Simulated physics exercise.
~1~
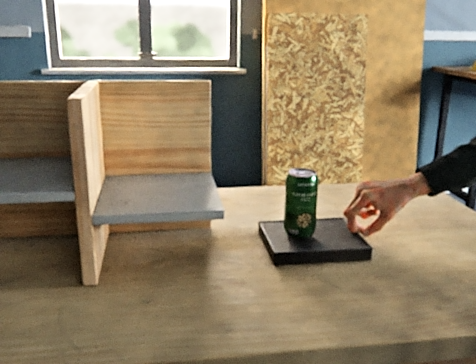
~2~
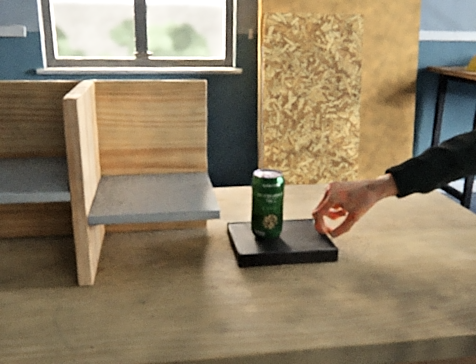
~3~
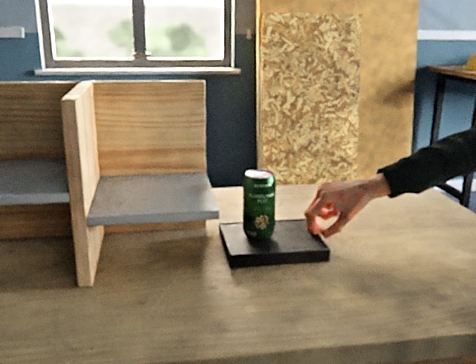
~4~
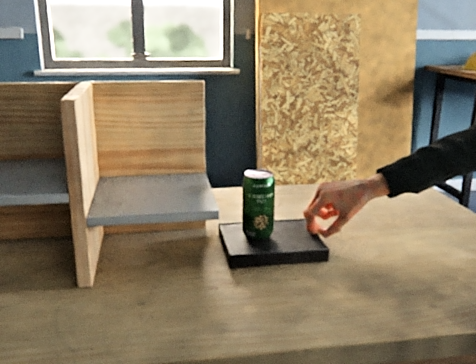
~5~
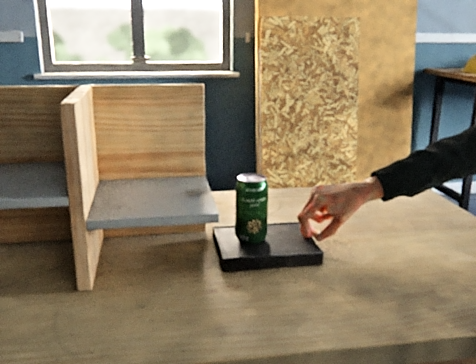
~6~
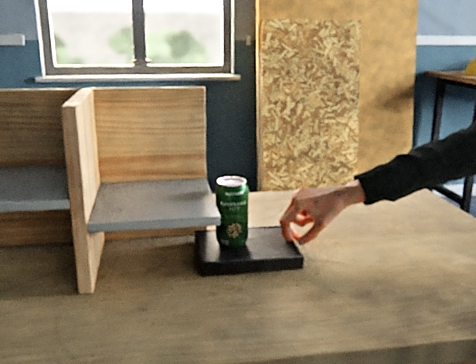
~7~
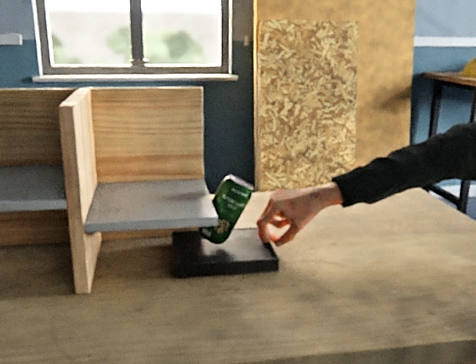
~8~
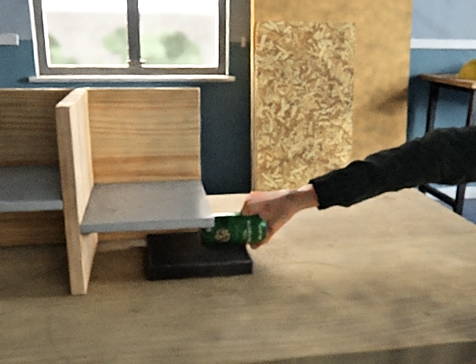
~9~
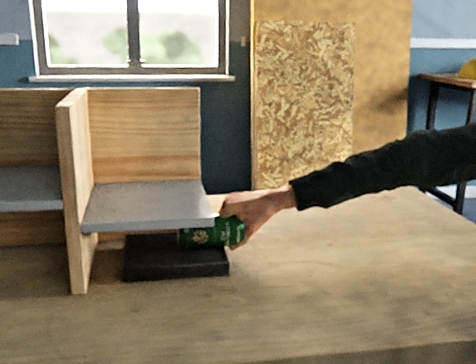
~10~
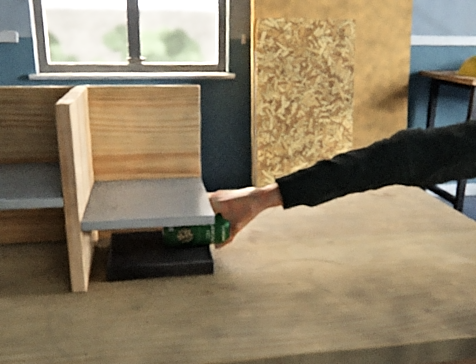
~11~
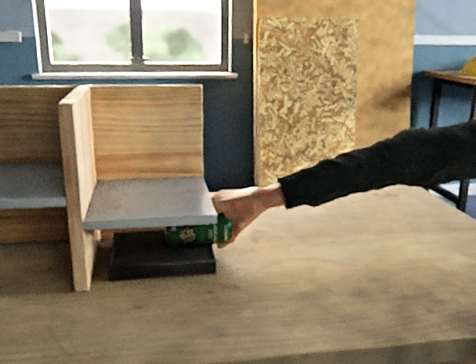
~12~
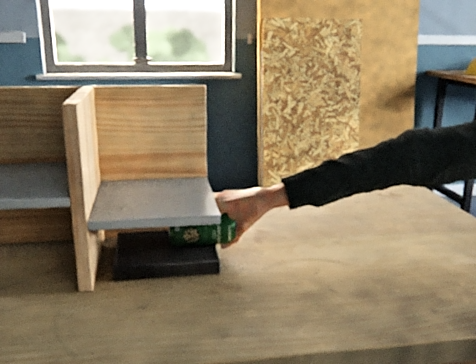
A green can on a black tray pushed left by a hand tips over against the shelf.
